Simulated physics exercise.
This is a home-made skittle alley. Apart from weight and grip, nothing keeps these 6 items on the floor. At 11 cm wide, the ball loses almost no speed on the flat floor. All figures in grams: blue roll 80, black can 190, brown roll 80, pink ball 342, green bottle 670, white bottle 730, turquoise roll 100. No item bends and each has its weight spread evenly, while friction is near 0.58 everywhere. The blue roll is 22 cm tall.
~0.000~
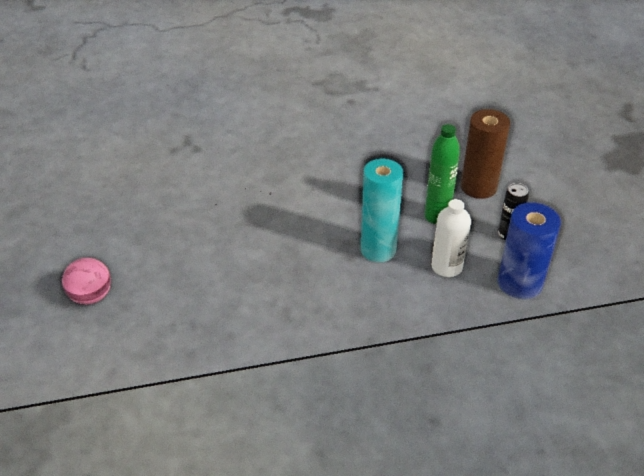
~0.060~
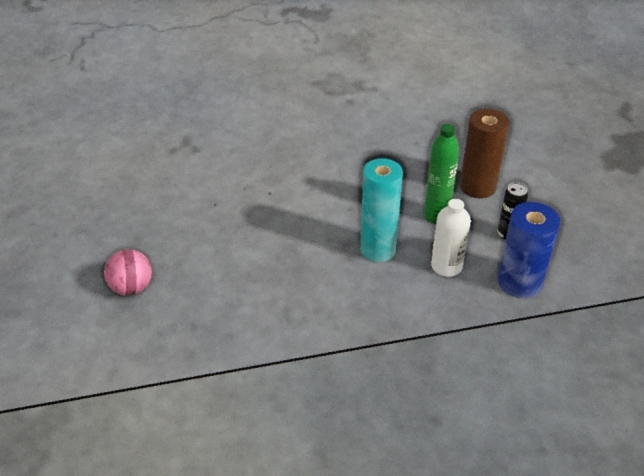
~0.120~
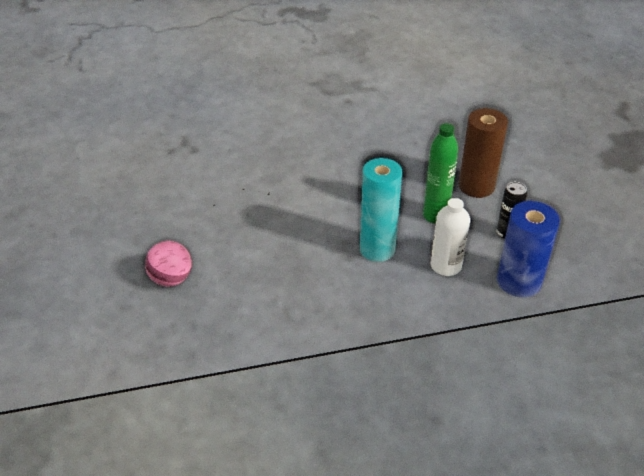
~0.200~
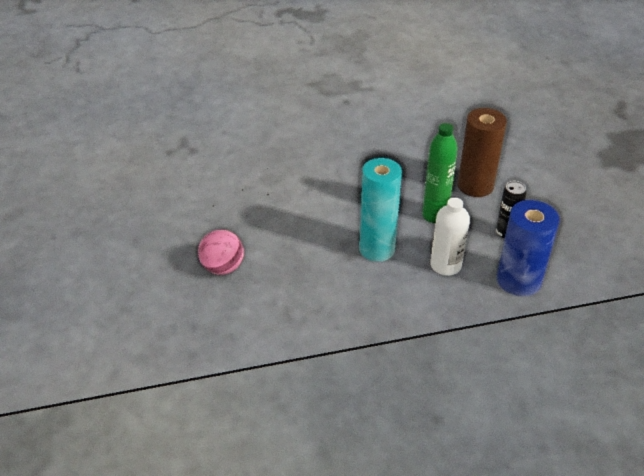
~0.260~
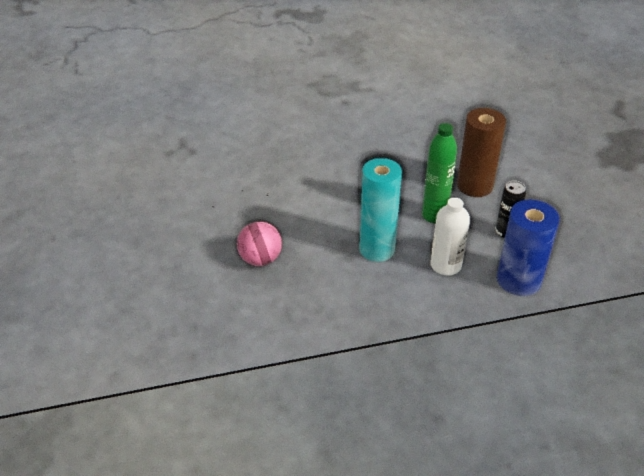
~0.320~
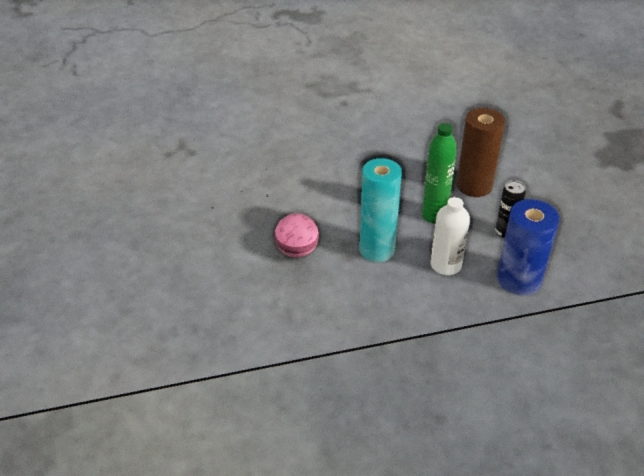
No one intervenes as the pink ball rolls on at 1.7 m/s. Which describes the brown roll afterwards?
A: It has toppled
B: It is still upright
It is still upright.
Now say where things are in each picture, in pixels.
The first picture shows ball 0 cm along; pink ball (87, 281); brown roll (484, 155).
The second picture shows ball 10 cm along; pink ball (128, 272); green bottle (442, 174).
The third picture shows ball 20 cm along; pink ball (168, 264); turquoise roll (380, 212).
The fourth picture shows ball 33 cm along; pink ball (221, 252); black can (511, 211).
The fifth picture shows ball 43 cm along; pink ball (259, 244); white bottle (451, 235).
The sixth picture shows ball 53 cm along; pink ball (297, 236); brown roll (480, 153).
After 0.52 s, ball 81 cm along; pink ball near (395, 205); turquoise roll 5° off upright.
After 1.12 s, ball 105 cm along; pink ball near (426, 139); turquoise roll moved 7 cm.
After 1.72 s, ball 129 cm along; pink ball near (445, 85); turquoise roll moved 6 cm.
After 2.52 s, ball 164 cm along; pink ball near (465, 26); turquoise roll moved 6 cm.
In the end (3.0 s), all 6 under 8 cm from the start. At the end, from the last picture's camera, brown roll near (480, 153).
